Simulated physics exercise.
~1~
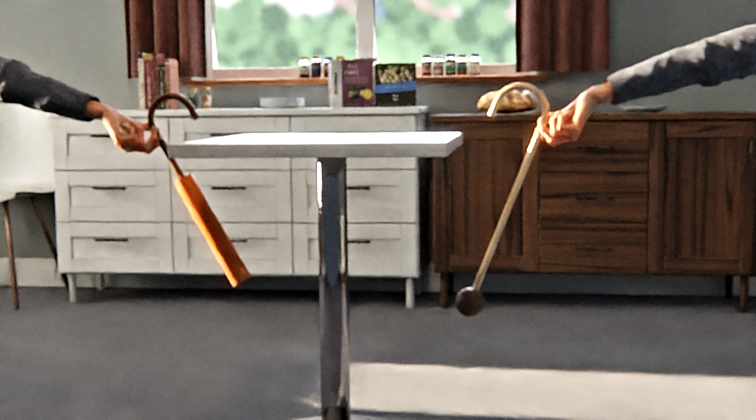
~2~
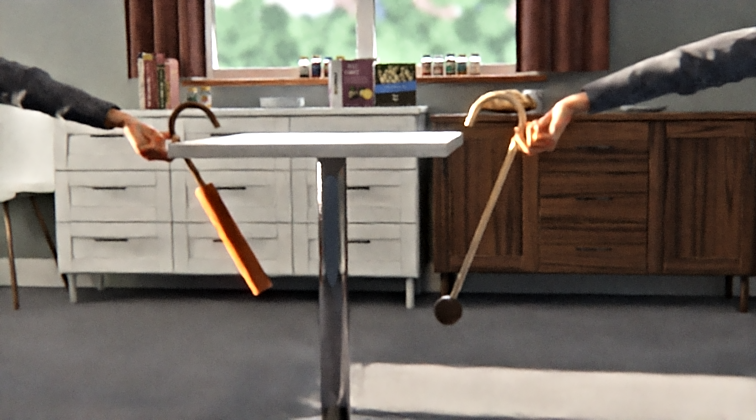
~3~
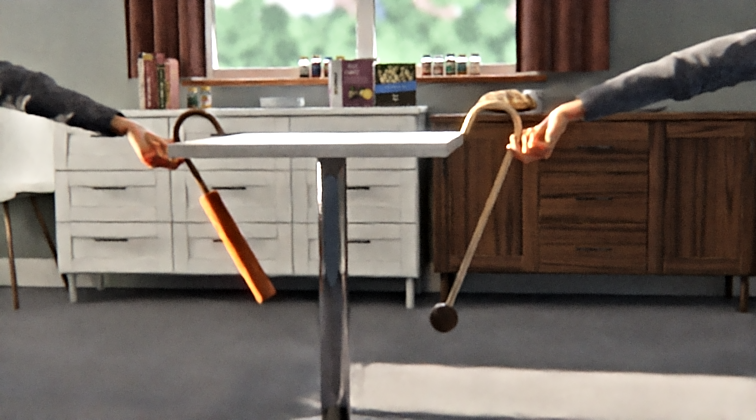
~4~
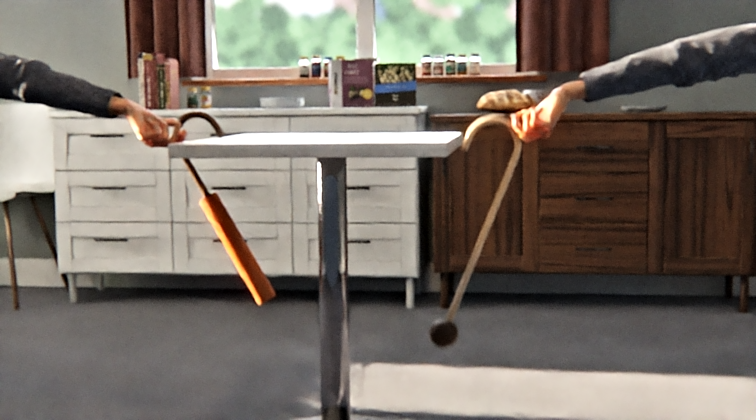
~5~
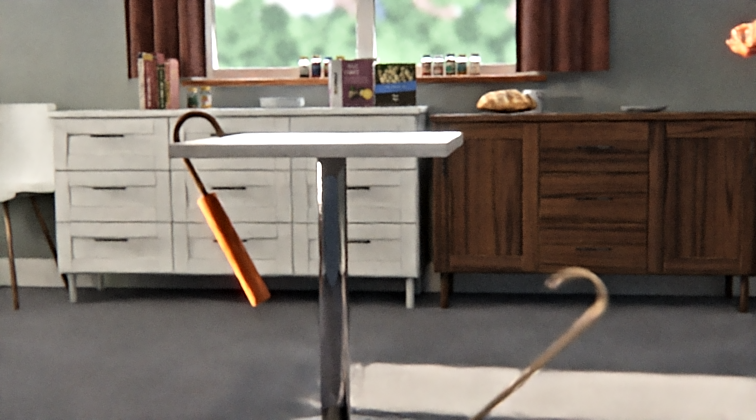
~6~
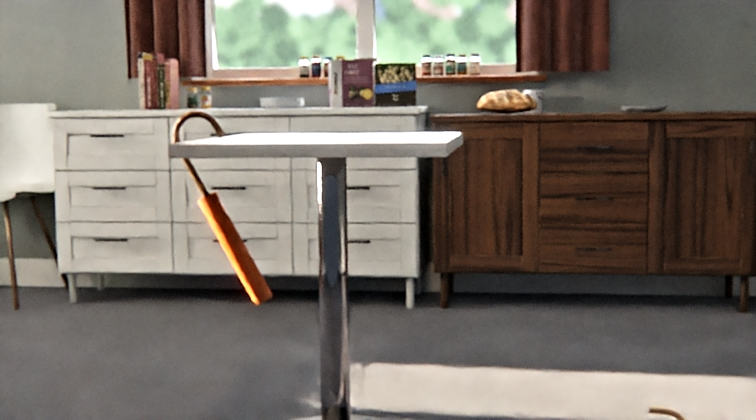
At a white table indoors, two hands hooking an orange umbrella and a brown ladle on opposite edges, only the ladle falling.
